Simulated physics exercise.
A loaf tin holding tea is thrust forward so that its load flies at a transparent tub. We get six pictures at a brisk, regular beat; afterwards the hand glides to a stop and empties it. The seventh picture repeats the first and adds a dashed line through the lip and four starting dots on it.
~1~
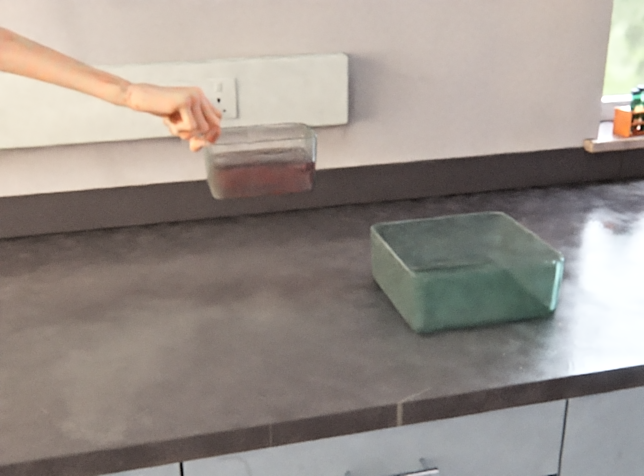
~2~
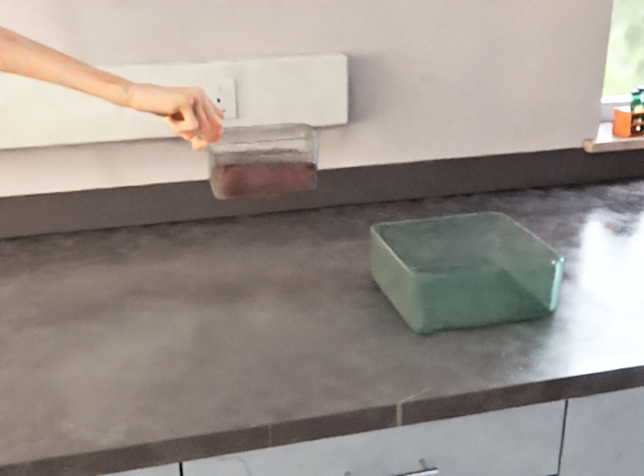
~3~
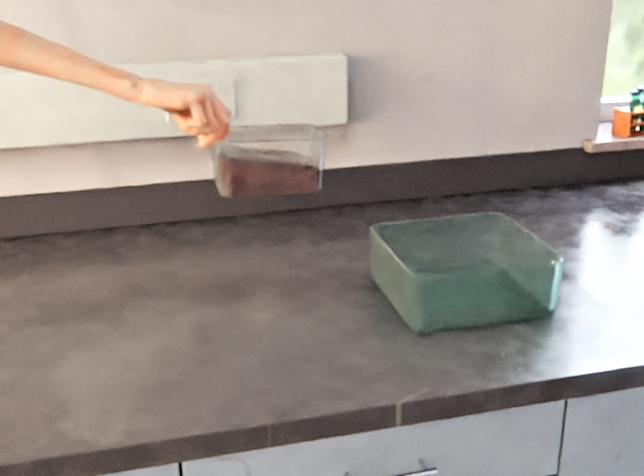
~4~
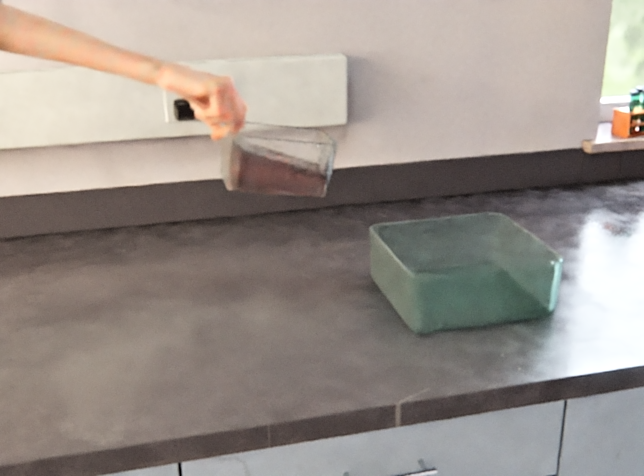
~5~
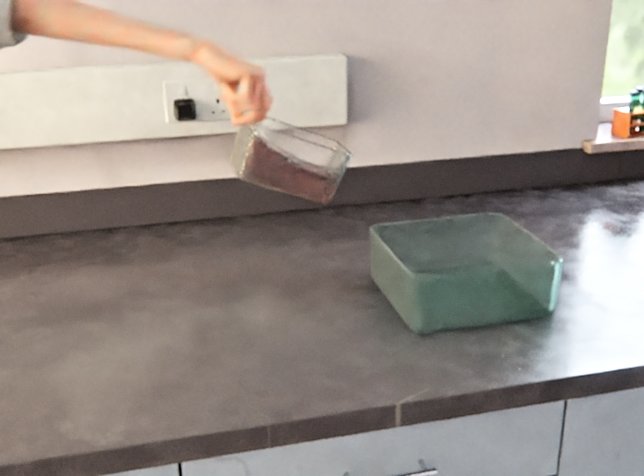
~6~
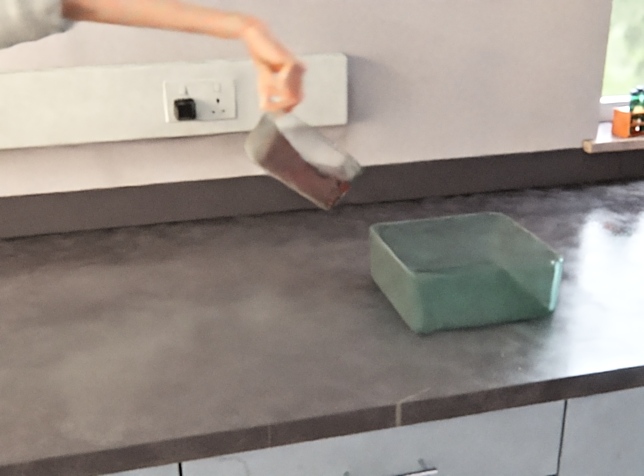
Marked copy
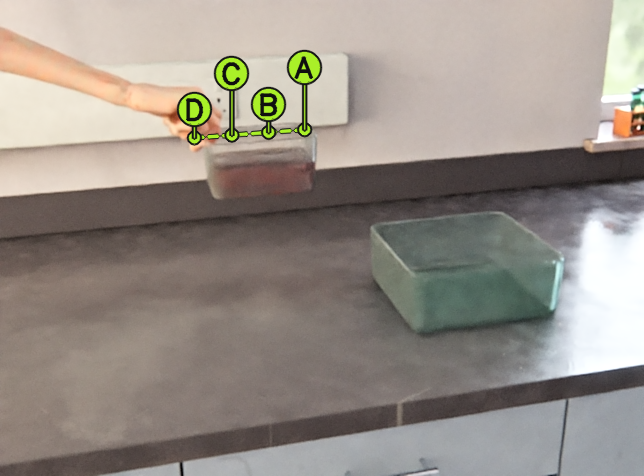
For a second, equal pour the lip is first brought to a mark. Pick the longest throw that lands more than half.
B.
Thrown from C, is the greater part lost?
Yes, it does.
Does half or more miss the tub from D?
Yes, that goes wrong.
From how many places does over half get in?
Two.
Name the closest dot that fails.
That would be C.
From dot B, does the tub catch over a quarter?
Yes, clearly.
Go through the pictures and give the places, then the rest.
Upright, lip at (310, 129); tub from (410, 331) to (555, 311); nothing has left yet, in the first picture.
Upright, lip at (312, 129); nothing has left yet, in the second picture.
Upright, lip at (318, 130); nothing has left yet, in the third picture.
Tipped about 10°, lip at (330, 137); nothing has left yet, in the fourth picture.
Tipped about 22°, lip at (345, 148); nothing has left yet, in the fifth picture.
Tipped about 38°, lip at (358, 162); nothing has left yet, in the sixth picture.
On the marked copy, A at (304, 129); B at (268, 132); C at (231, 135); D at (194, 137).
If A is chosen, about 76 % lands in the tub, 5 % falls short and 19 % goes beside or beyond.
If B is chosen, about 63 % lands in the tub, 22 % falls short and 15 % goes beside or beyond.
If C is chosen, about 19 % lands in the tub, 78 % falls short and 3 % goes beside or beyond.
If D is chosen, about 0 % lands in the tub, 98 % falls short.
